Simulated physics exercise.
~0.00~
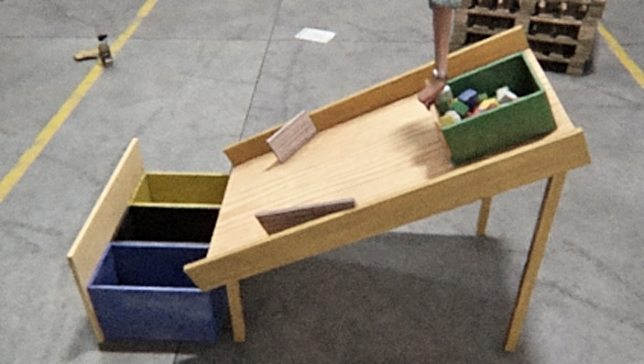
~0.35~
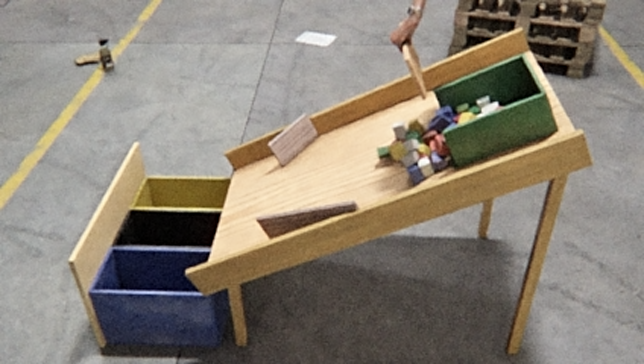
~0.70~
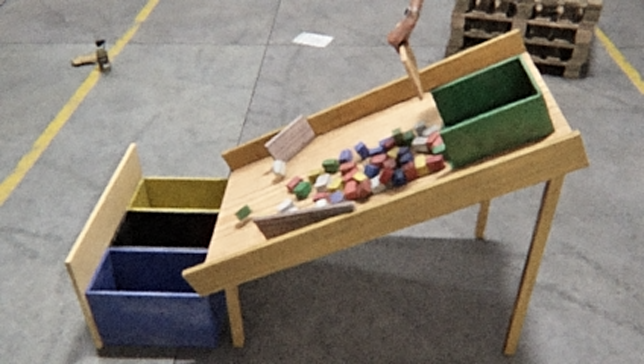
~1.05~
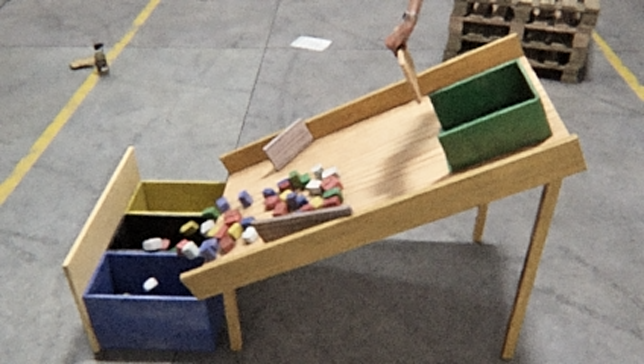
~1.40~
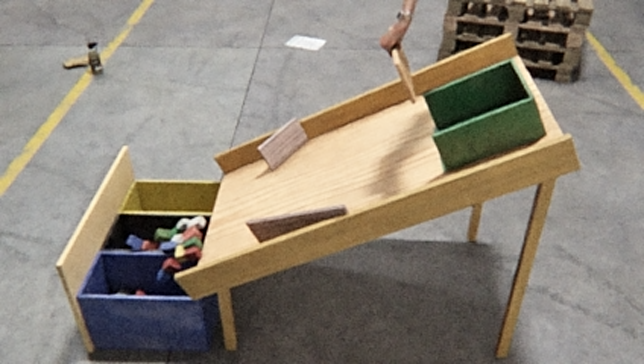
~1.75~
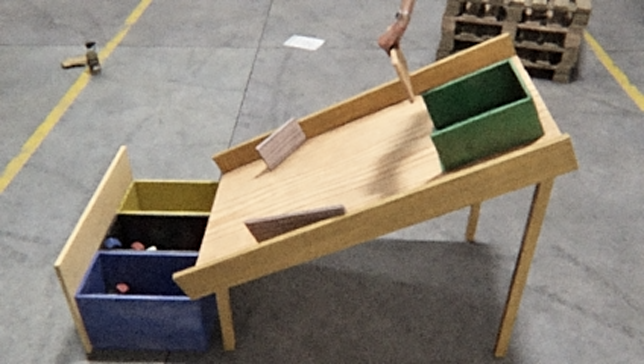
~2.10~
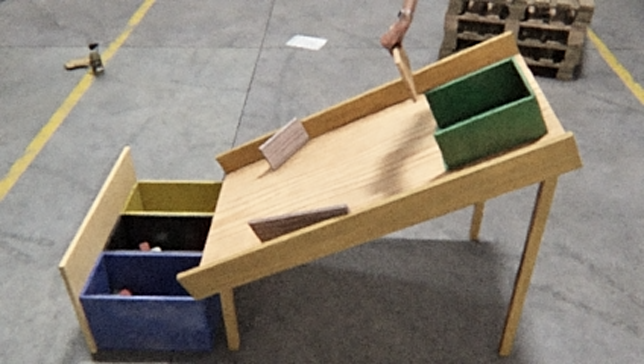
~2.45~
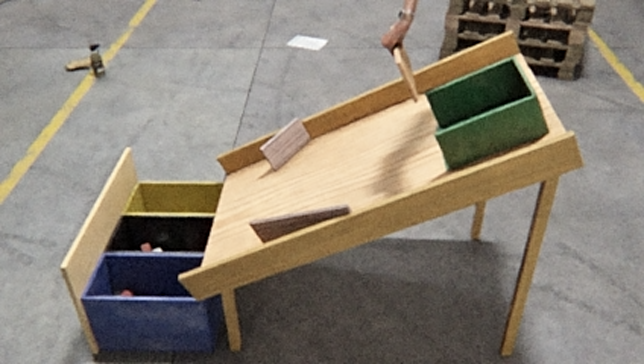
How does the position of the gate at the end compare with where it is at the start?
At the start the gate is down at the open side of the green pen, by the bricks. At the end it is held higher and a little further left, clear of the pen's opening.
